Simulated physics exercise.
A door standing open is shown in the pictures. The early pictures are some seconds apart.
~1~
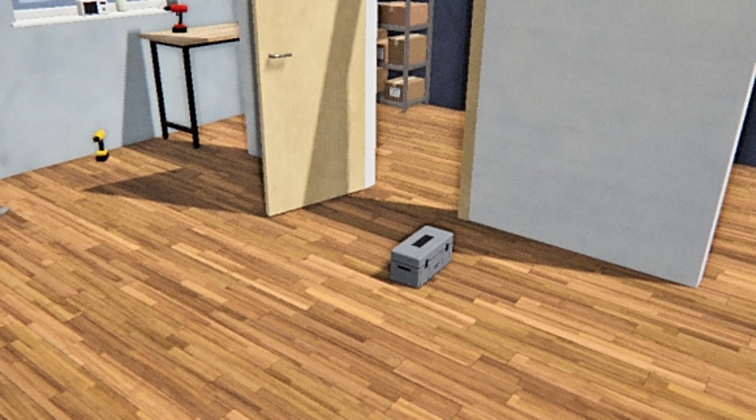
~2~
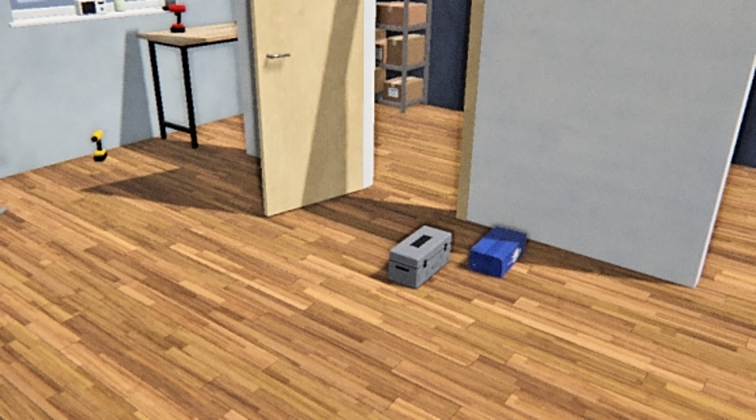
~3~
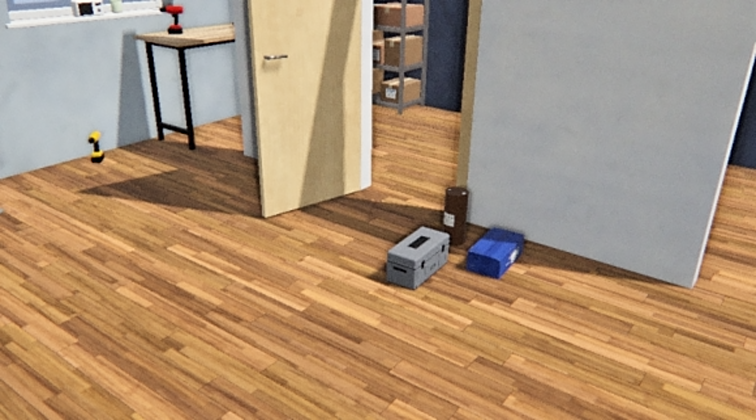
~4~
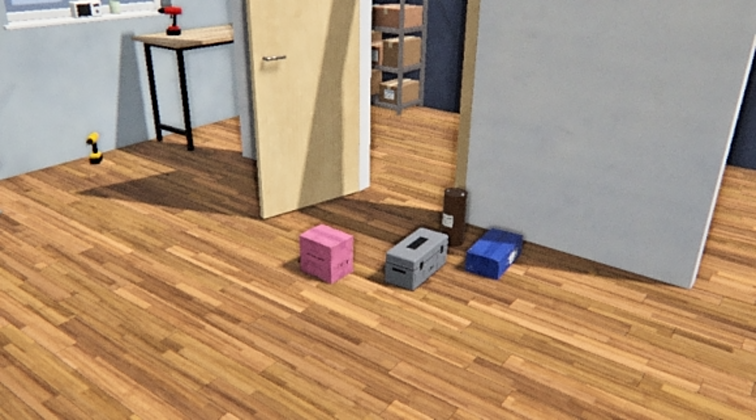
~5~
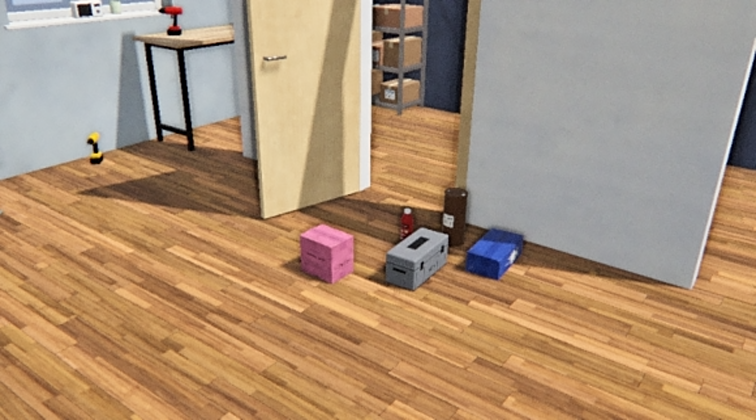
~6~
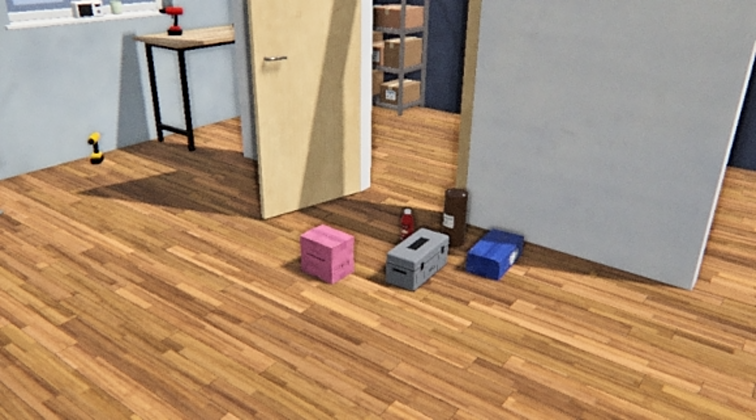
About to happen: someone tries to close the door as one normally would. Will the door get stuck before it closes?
No. It finishes its swing.
Then, 0.90 s on from there, door 81° open.
Then, 1.60 s on from there, door 51° open.
Then, 2.40 s on from there, door 15° open.
In the end, door 0° open; all 5 unmoved. At the end, from the last picture's camera, red bottle near (407, 227).
